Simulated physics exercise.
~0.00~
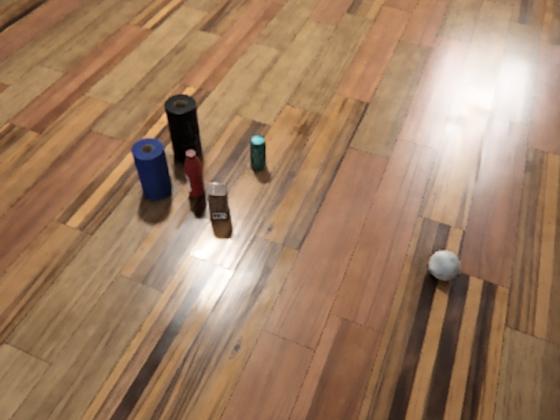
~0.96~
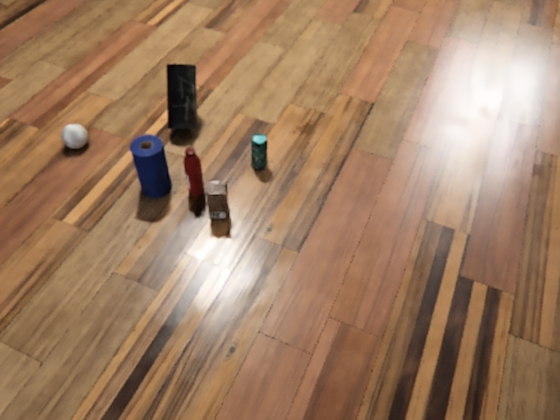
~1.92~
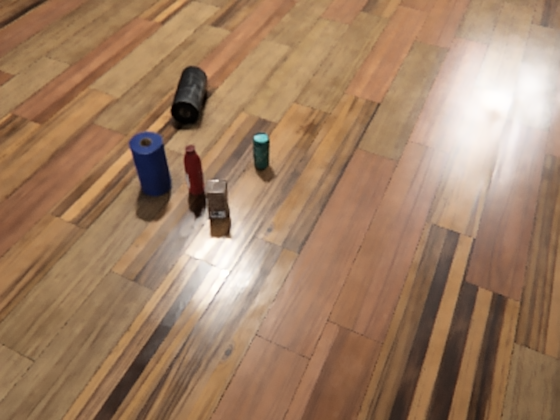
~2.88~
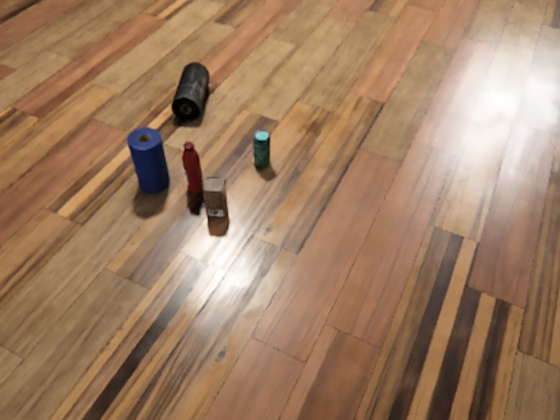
A black roll stands on a glossy wooden plank floor, seen from above at an angle, with a shorter blue roll to its front left. A slim red bottle and a small brown carton stand close by, a turquoise can sits a little to the right, and a white ball is far off at the right. The ball crosses to the left side beyond the blue roll, and the black roll shifts back, leaning. The ball is then gone from view and the black roll lies on its side, while the other four things remain standing in place.
